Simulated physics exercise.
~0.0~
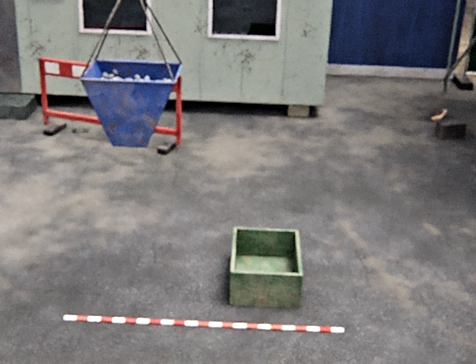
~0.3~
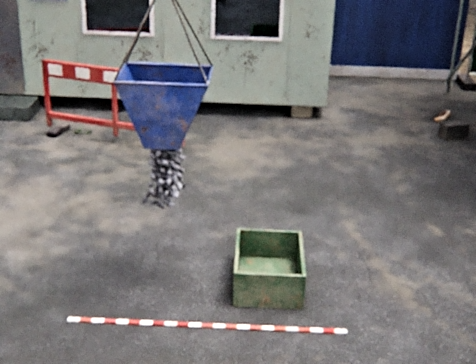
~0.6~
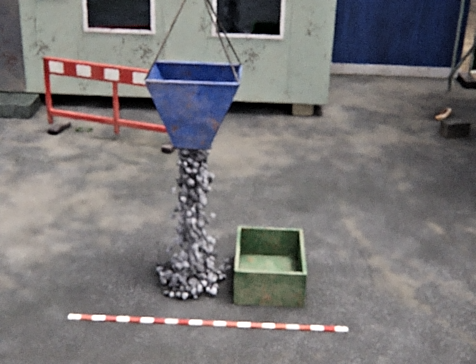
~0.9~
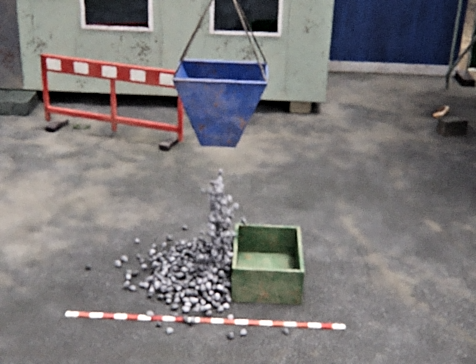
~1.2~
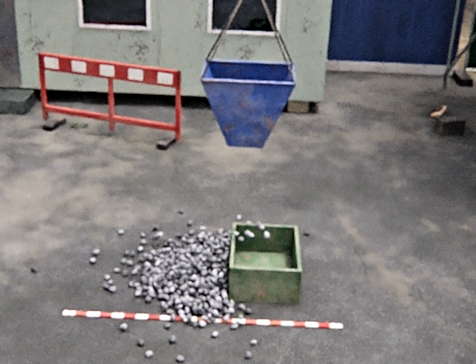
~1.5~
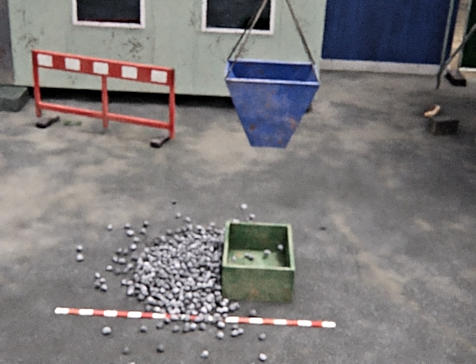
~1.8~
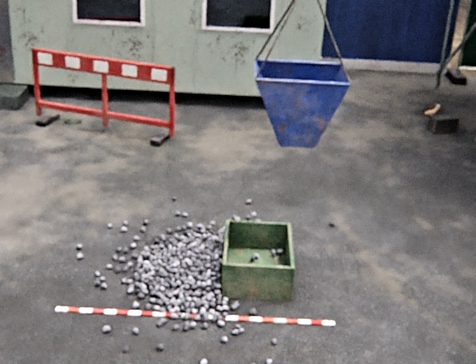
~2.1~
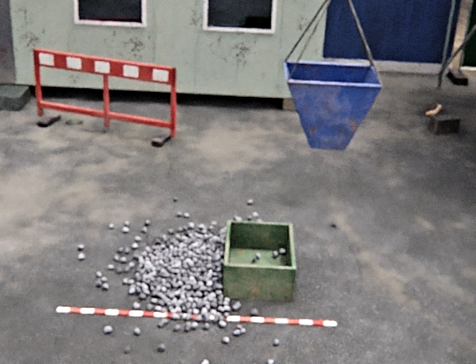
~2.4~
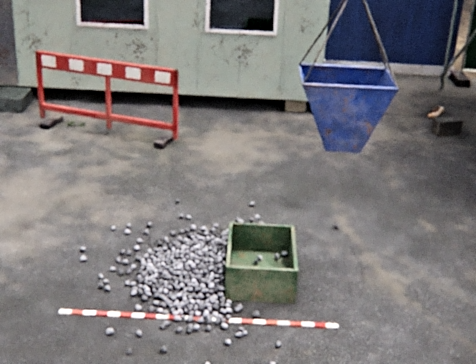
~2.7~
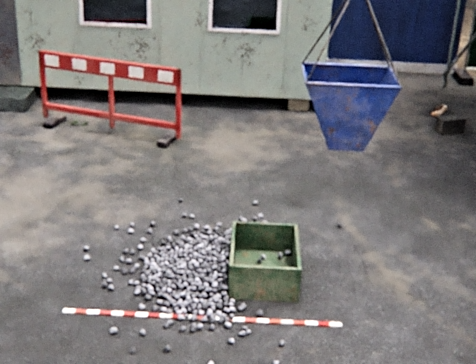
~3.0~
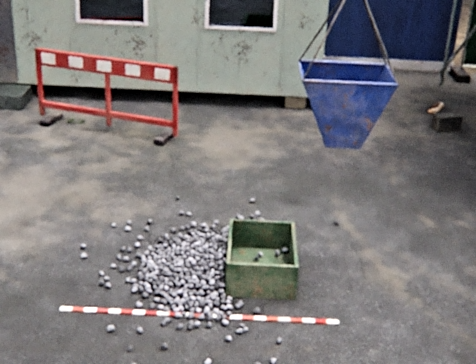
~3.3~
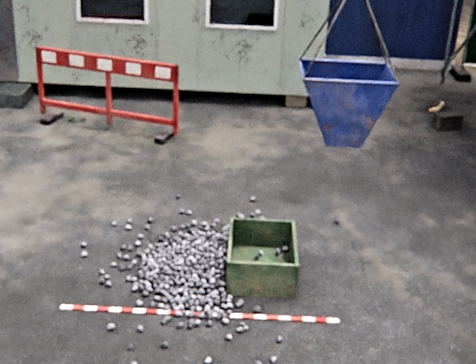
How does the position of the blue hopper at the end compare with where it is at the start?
At the start the hopper hangs on the left side of the view, in front of the red and white barrier. By the end it hangs well to the right, in front of the blue door, at about the same height.
